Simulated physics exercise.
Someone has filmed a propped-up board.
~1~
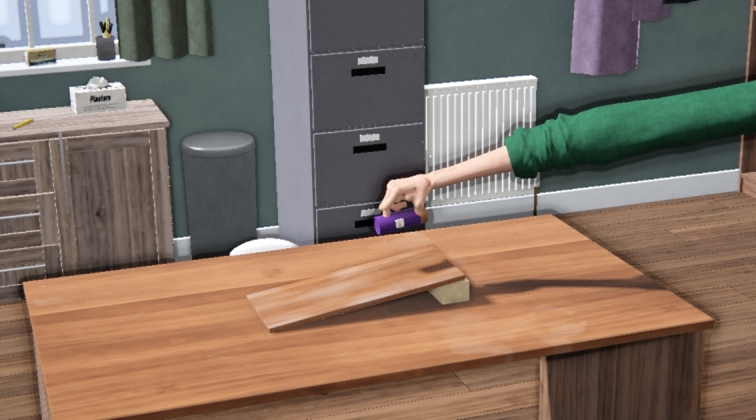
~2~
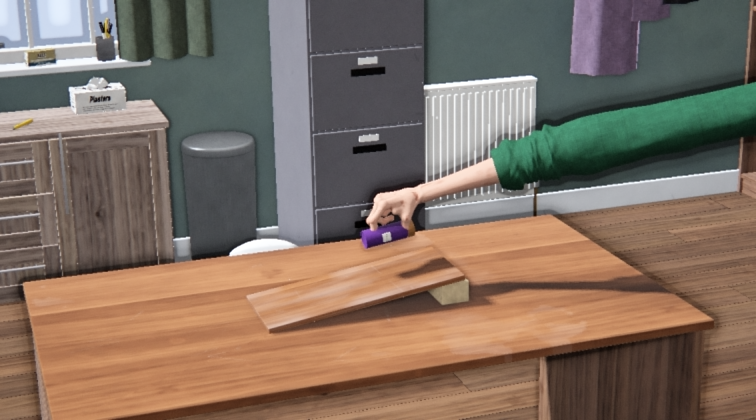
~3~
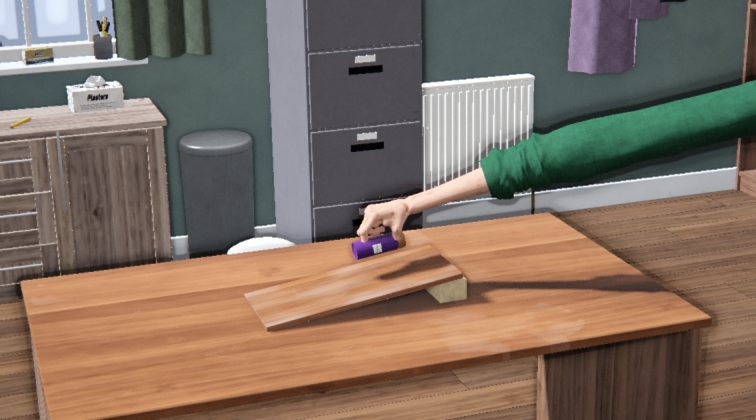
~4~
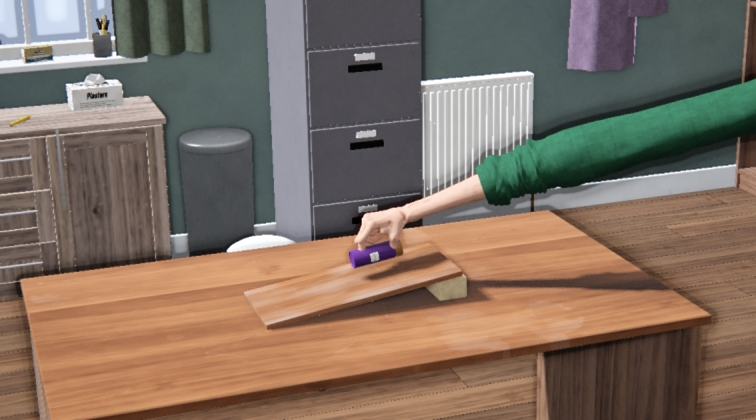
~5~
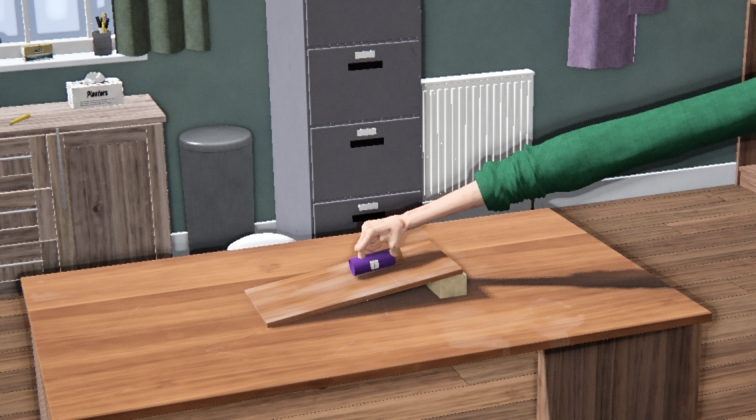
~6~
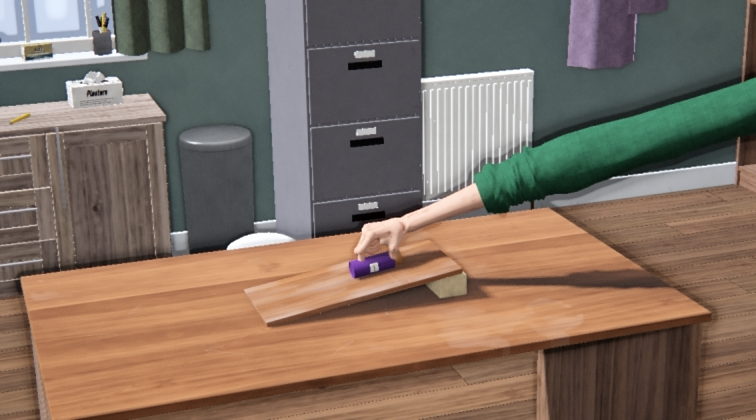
A hand in a green sleeve lowers a purple shaker leftward onto a sloping wooden board.
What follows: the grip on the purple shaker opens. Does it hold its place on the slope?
In the end the purple shaker remains at rest.
Then, 0.20 s later than the last frame, all is still.
Then, 0.40 s later than the last frame, purple shaker resting near (376, 264).
When it is over, it is as before. End places, in pixels of the last picture, purple shaker near (376, 264). The purple shaker stays where it is put.
